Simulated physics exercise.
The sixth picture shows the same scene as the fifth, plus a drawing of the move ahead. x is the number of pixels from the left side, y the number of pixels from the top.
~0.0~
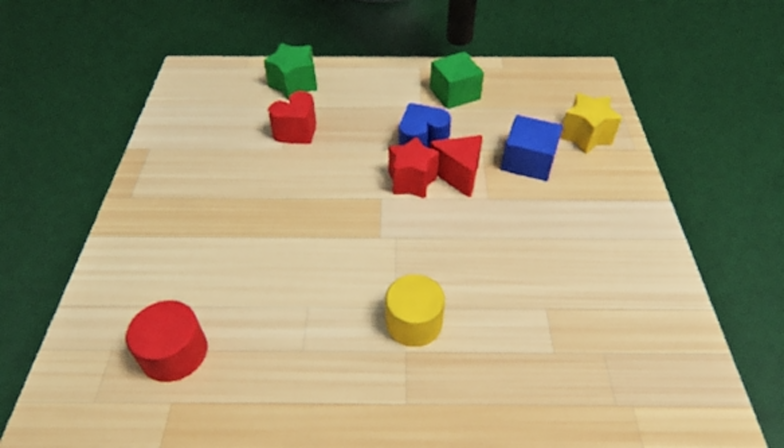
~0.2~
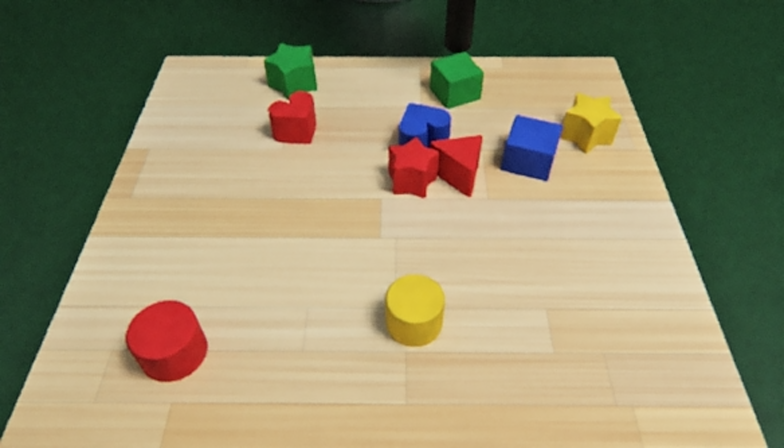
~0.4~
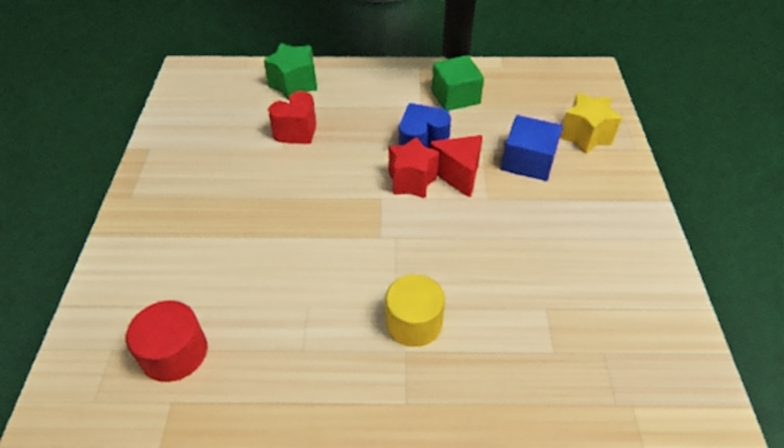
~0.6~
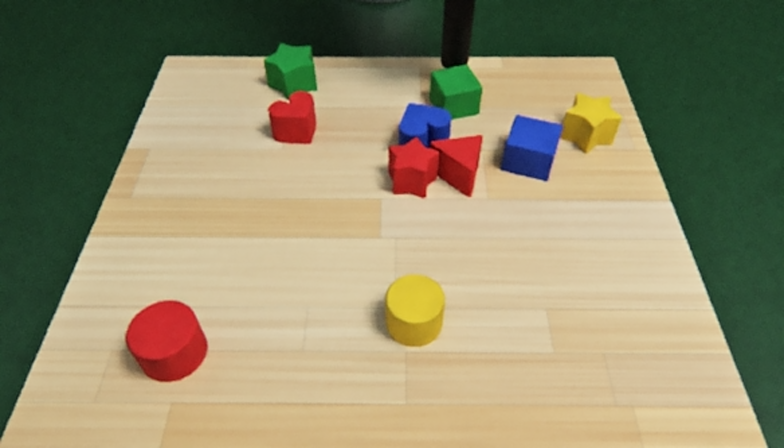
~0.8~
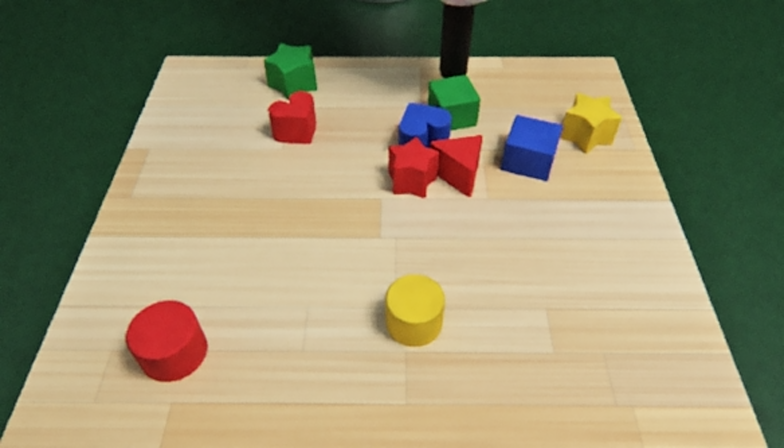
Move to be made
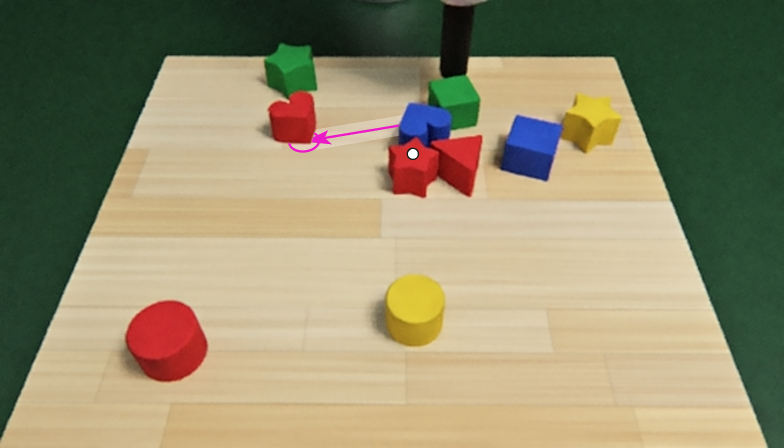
A light wooden board on a dark green surface is seen from a fixed, raised viewpoint in front of it. Red and yellow cylinders sit nearer the viewer, while a green star, red heart, blue heart, red star, red triangle, blue cube, yellow star and green cube lie towards the back. A dark stick enters from the far edge and slowly pushes the green cube a short way forward, towards the blue heart.
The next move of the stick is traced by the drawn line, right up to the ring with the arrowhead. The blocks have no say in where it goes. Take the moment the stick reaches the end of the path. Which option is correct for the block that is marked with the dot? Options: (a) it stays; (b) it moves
My pick is a.
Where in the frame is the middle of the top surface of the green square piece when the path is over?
Final place: (457, 109).
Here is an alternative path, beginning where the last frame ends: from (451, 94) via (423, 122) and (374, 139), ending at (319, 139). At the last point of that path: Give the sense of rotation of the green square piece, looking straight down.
It is turned anticlockwise.
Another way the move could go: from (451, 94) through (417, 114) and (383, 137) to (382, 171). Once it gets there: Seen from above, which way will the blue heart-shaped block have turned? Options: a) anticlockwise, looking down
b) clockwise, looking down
My answer is option b.
The drawn path runs from (451, 94) via (421, 122) and (363, 132), ending at (304, 141); the dot is on the red star-shaped block.
The first path, step by step. One third of the way, stick (420, 102); blue heart-shaped block (423, 125), turned 40° clockwise; green square piece (457, 109), turned 20° anticlockwise.
Two thirds of the way, stick (361, 112); blue heart-shaped block (423, 125), turned 40° clockwise; green square piece (457, 109), turned 20° anticlockwise.
At the end, stick (301, 121); red heart-shaped block (272, 104), turned 25° clockwise; red star-shaped block not moved; blue heart-shaped block (423, 125), turned 40° clockwise; green square piece (457, 109), turned 20° anticlockwise; red triangle not moved.
